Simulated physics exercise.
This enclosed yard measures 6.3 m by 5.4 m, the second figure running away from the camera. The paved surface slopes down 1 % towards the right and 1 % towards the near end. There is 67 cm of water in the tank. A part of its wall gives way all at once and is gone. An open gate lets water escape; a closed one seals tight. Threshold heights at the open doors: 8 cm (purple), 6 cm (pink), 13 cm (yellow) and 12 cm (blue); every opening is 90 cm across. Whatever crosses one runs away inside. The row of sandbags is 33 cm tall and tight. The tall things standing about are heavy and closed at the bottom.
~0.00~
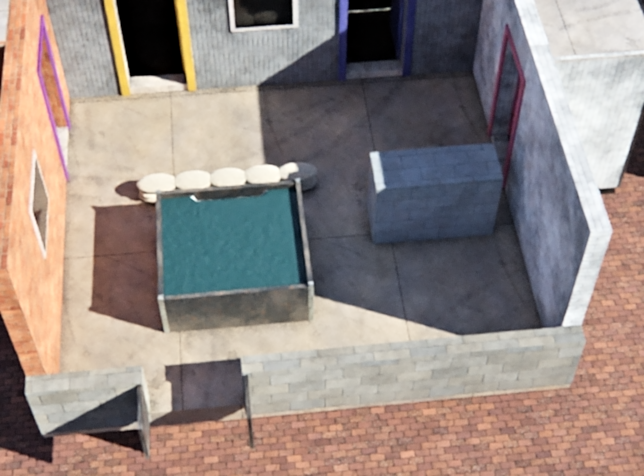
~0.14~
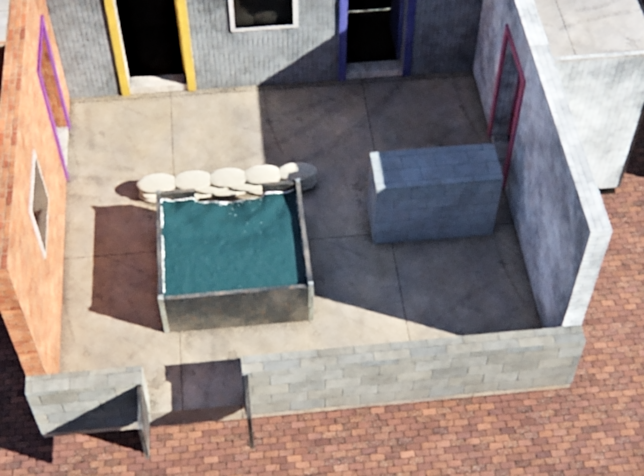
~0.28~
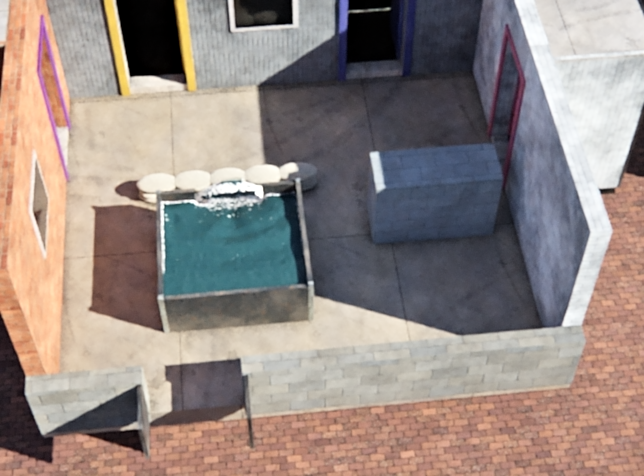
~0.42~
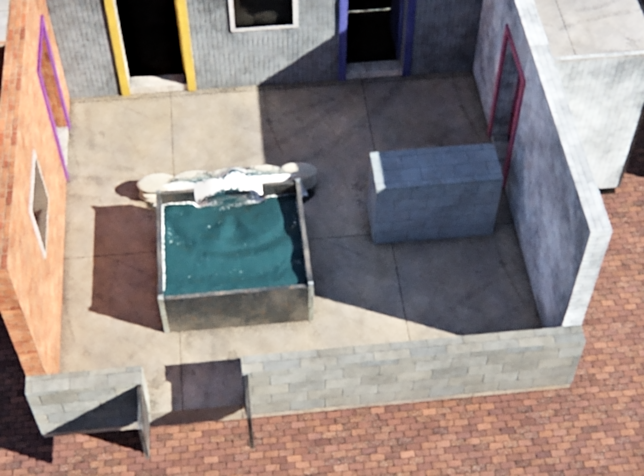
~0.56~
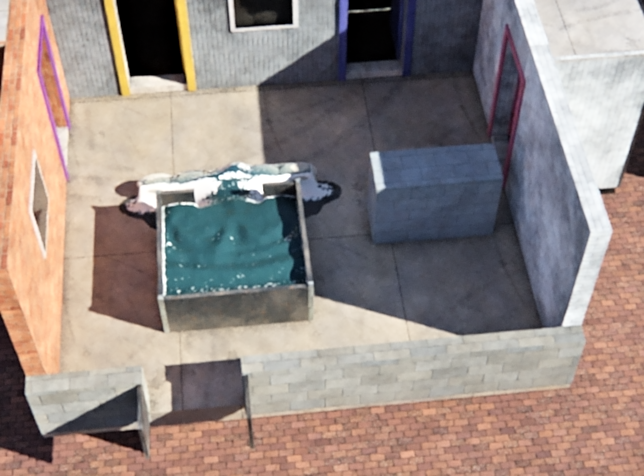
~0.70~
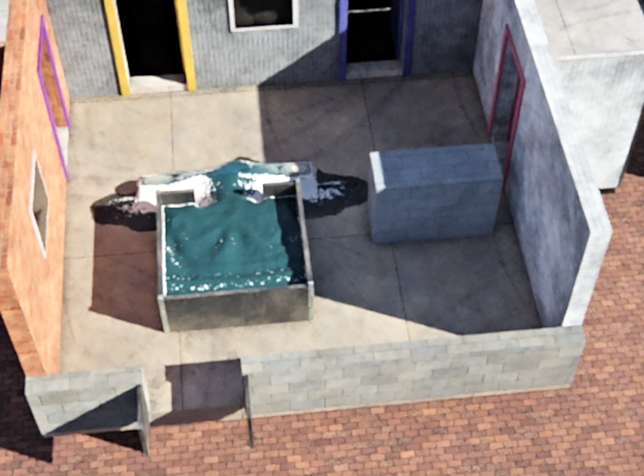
A walled yard held a square tank of still, blue-green water, then white, foaming water poured out at the tank's far side, over the pale rounded stones, and spread left and right across the paving.
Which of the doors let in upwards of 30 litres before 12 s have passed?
Within that time: At the purple door it does not reach the limit; at the pink door it passes the limit; at the yellow door it keeps below the limit; at the blue door it keeps below the limit.
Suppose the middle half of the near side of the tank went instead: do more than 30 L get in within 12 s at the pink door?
Against that limit: Pink under.
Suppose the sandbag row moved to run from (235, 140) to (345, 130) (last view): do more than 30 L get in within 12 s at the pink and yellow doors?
Against that limit: Pink over, yellow over.
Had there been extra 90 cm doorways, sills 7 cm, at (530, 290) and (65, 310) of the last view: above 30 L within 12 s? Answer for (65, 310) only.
There: Under.
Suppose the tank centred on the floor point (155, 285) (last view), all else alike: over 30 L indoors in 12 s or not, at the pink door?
Against that limit: Pink past it.
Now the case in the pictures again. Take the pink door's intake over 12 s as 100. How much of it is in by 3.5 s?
Some 45 per cent by then.
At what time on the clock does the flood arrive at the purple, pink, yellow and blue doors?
Arrival: Purple 1.4 s, pink 1.8 s, yellow 1.8 s, blue 2.4 s.
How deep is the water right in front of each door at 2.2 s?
Depths in cm: Purple 5, pink 14, yellow 7, blue 0.
After 1.4 s water covers 30 % of the floor and is deepest (49 cm) near (230, 202); purple door not reached, pink door not reached, yellow door not reached, blue door not reached.
After 2.2 s water covers 55 % of the floor and is deepest (36 cm) near (230, 202); purple door 5 cm at the sill, 0 L in, pink door 14 cm at the sill, 11 L in, yellow door 7 cm at the sill, 0 L in, blue door not reached.
After 3.5 s water covers 65 % of the floor and is deepest (30 cm) near (230, 202); purple door 5 cm at the sill, 0 L in, pink door 14 cm at the sill, 83 L in, yellow door 7 cm at the sill, 0 L in, blue door 3 cm at the sill, 0 L in.
After 7.0 s water covers 90 % of the floor and is deepest (17 cm) near (231, 212); purple door 3 cm at the sill, 0 L in, pink door 9 cm at the sill, 145 L in, yellow door 4 cm at the sill, 0 L in, blue door 4 cm at the sill, 0 L in.
After 12.0 s water covers 90 % of the floor and is deepest (12 cm) near (549, 360); purple door 2 cm at the sill, 0 L in, pink door 9 cm at the sill, 179 L in, yellow door 2 cm at the sill, 0 L in, blue door 4 cm at the sill, 0 L in.
